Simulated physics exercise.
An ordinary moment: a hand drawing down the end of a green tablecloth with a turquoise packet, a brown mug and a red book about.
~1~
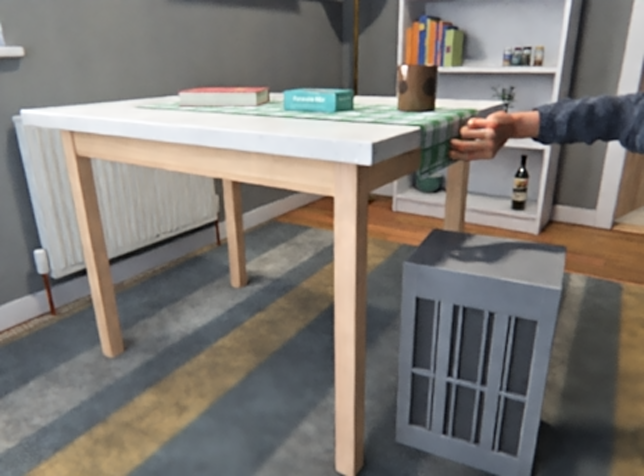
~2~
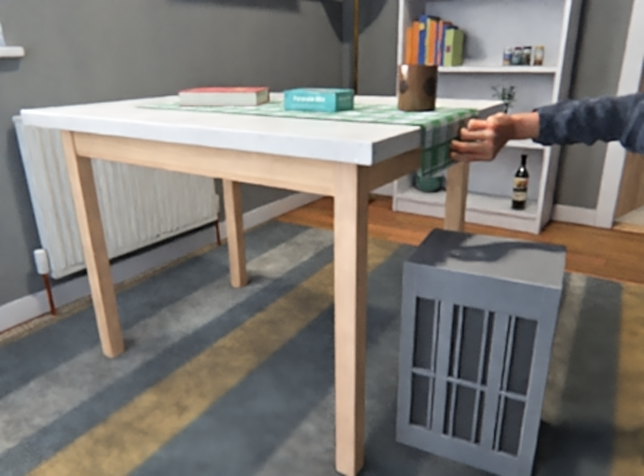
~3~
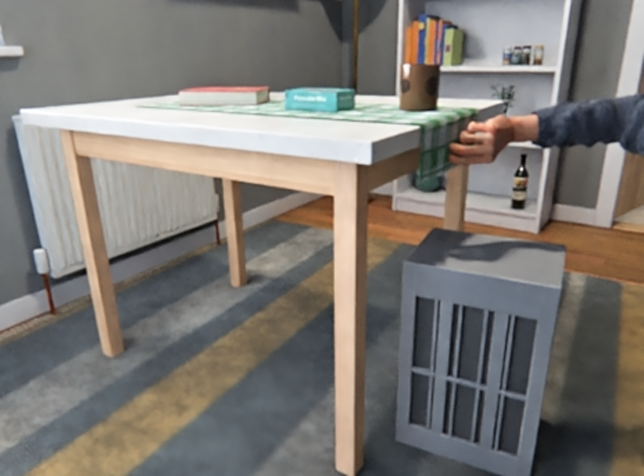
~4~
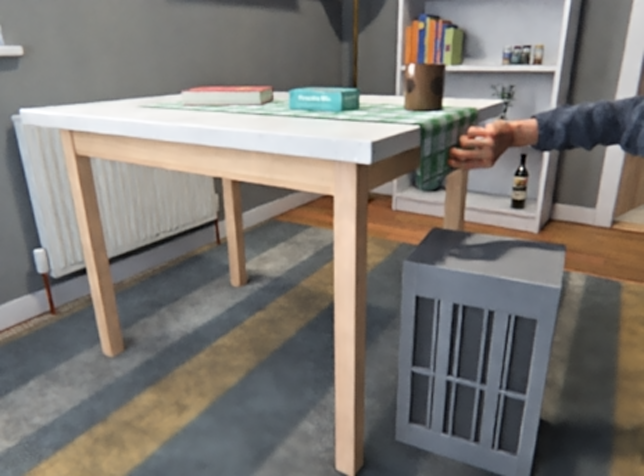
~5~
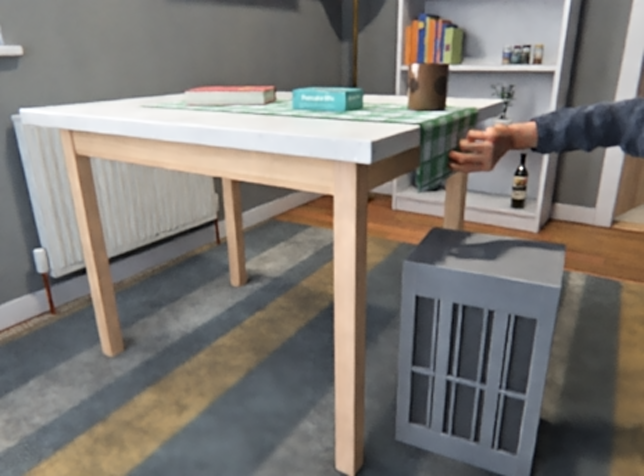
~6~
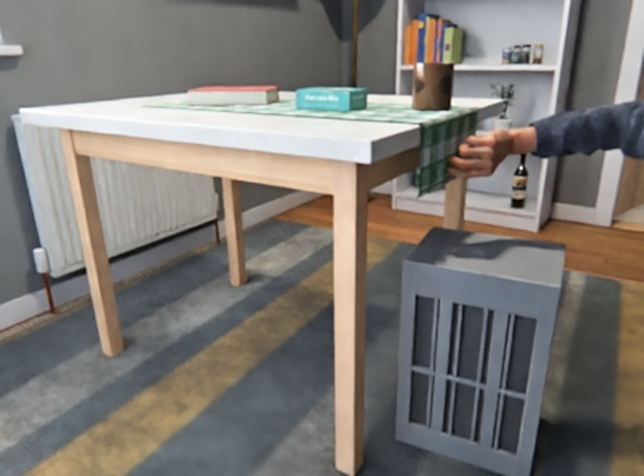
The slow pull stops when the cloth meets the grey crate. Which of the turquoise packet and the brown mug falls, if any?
The turquoise packet keeps clear of the edge and the brown mug falls off.
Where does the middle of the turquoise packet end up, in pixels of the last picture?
Close to (389, 101).
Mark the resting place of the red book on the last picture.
Close to (278, 98).
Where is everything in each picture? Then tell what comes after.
The first frame shows tablecloth end (421, 181); turquoise packet (319, 90); brown mug (418, 65); red book (225, 90); top of the crate (505, 268).
The second frame shows tablecloth end (421, 182), far hem (134, 107); brown mug (419, 65); brown mug stands on the cloth.
The third frame shows tablecloth end (418, 184); turquoise packet (320, 89).
The fourth frame shows tablecloth end (420, 189), far hem (137, 106); brown mug (426, 64).
The fifth frame shows tablecloth end (418, 193); turquoise packet (328, 89).
The sixth frame shows tablecloth end (417, 199), far hem (142, 106); turquoise packet (332, 89); brown mug (434, 63); top of the crate (504, 266).
Then, 0.52 s on from there, hem going down; packet carried along near (370, 100); mug over the edge.
Then, 0.94 s on from there, hem on the crate; packet carried along near (389, 101); mug over the edge.
In the end, hem on the crate; packet carried along near (389, 101); mug over the edge. The turquoise packet stays on the table and the brown mug goes over the edge.
